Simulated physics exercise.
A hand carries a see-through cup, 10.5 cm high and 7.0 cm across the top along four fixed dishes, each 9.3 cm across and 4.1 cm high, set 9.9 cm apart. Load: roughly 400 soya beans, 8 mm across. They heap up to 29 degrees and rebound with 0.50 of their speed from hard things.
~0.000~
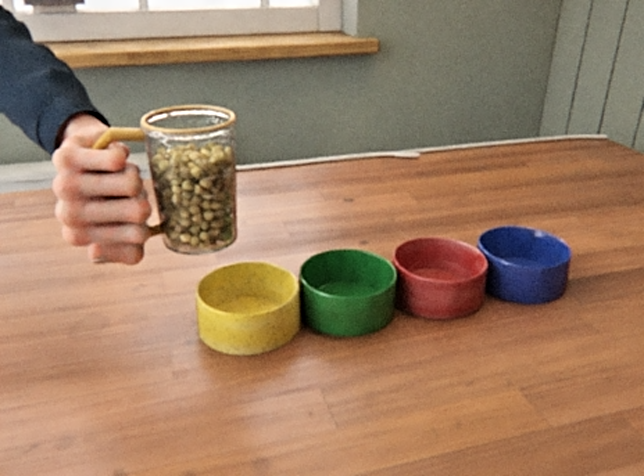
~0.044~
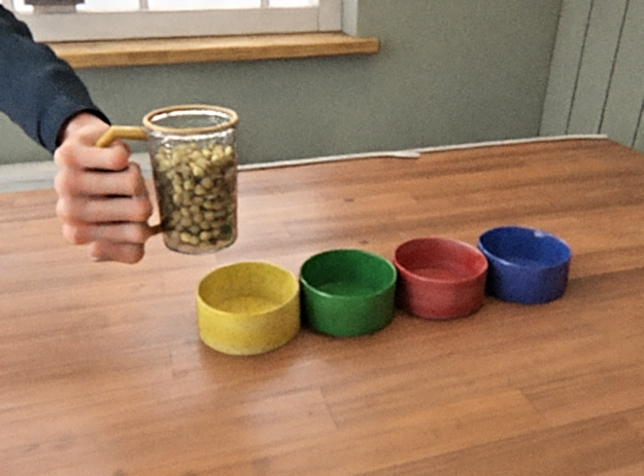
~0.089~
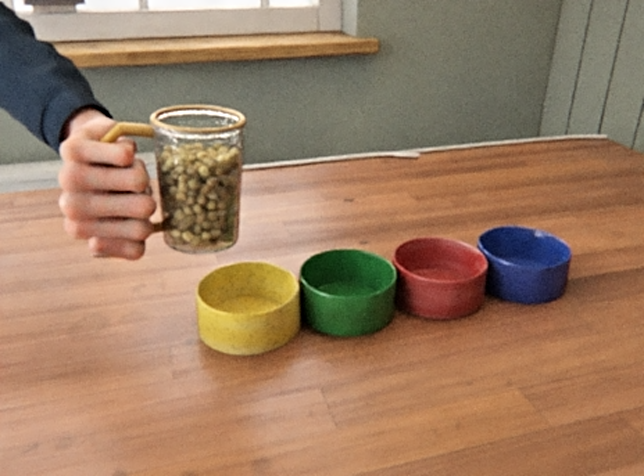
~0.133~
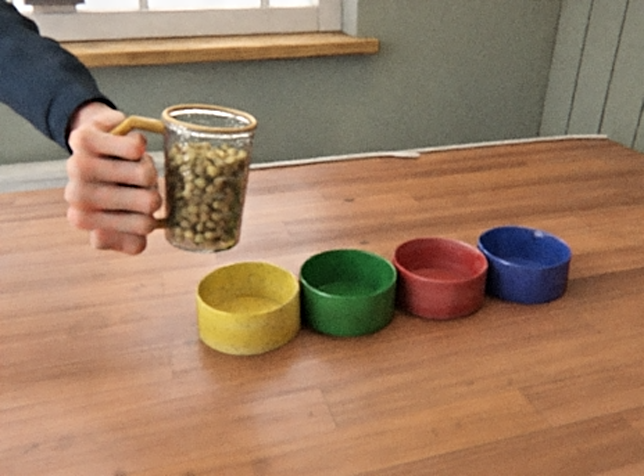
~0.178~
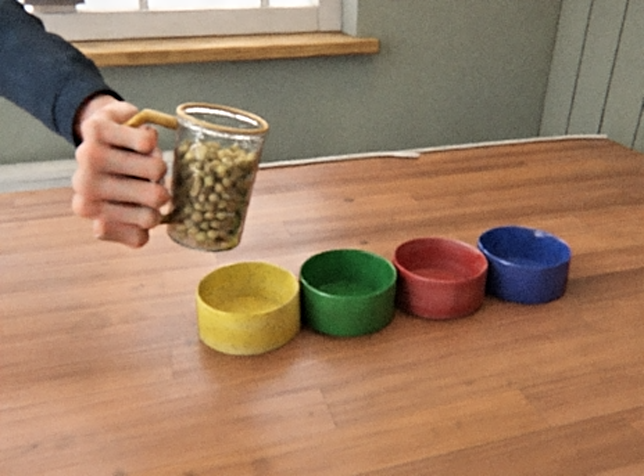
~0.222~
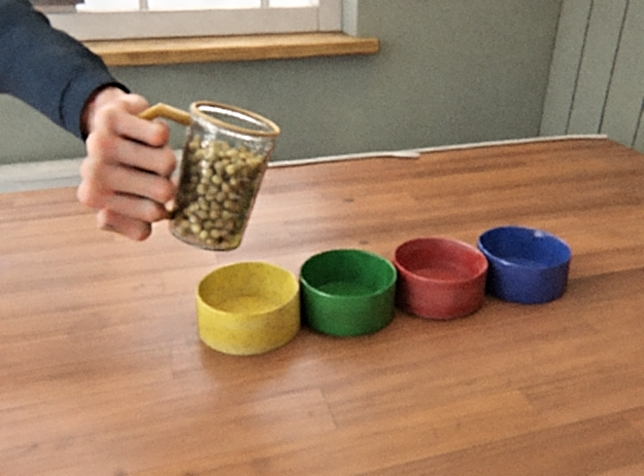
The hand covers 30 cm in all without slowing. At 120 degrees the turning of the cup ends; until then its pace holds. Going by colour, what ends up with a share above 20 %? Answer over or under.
Red over, blue under, green under, yellow under, counter under.
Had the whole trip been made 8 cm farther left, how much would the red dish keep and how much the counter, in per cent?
Then: Red 10; counter 10.
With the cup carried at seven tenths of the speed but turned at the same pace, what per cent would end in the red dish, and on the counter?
In that case red 40, counter 10.
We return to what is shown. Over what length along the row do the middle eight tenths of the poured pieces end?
About 7 cm.
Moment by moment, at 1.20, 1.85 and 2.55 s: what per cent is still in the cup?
In turn: 55, 0, 0.
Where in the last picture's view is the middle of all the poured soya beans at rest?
Around (446, 273).
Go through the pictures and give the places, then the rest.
Cup at (195, 181), tilt 0 degrees, lip at (233, 116), moved 0.0 cm; middle of the pieces at (198, 195); yellow dish at (248, 287); green dish at (348, 272); red dish at (440, 258); blue dish at (524, 246), in the first frame.
Cup at (196, 181), tilt 1 degrees, lip at (235, 116), moved 0.1 cm; middle of the pieces at (199, 195), in the second frame.
Cup at (200, 180), tilt 4 degrees, lip at (242, 118), moved 0.4 cm; middle of the pieces at (202, 195), in the third frame.
Cup at (206, 180), tilt 8 degrees, lip at (254, 121), moved 0.9 cm; middle of the pieces at (207, 194), in the fourth frame.
Cup at (213, 179), tilt 13 degrees, lip at (265, 125), moved 1.5 cm; middle of the pieces at (213, 194), in the fifth frame.
Cup at (220, 178), tilt 18 degrees, lip at (277, 129), moved 2.1 cm; middle of the pieces at (218, 193); yellow dish at (248, 287); green dish at (348, 272); red dish at (440, 258); blue dish at (524, 246). The cup turns about 115 degrees a second and travels 13 cm a second, in the sixth frame.
Then, at 1.20 s, tilt 120 degrees; cup holds 55 %, red 30 %.
After 1.85 s, tilt 120 degrees; cup holds 0 %, red 85 %, blue 5 %.
Then, at 2.55 s, tilt 120 degrees; cup holds 0 %, red 85 %, blue 5 %.
At rest (2.8 s), red 85 %, blue 5 %, green 0 %, yellow 0 %, counter 10 %.
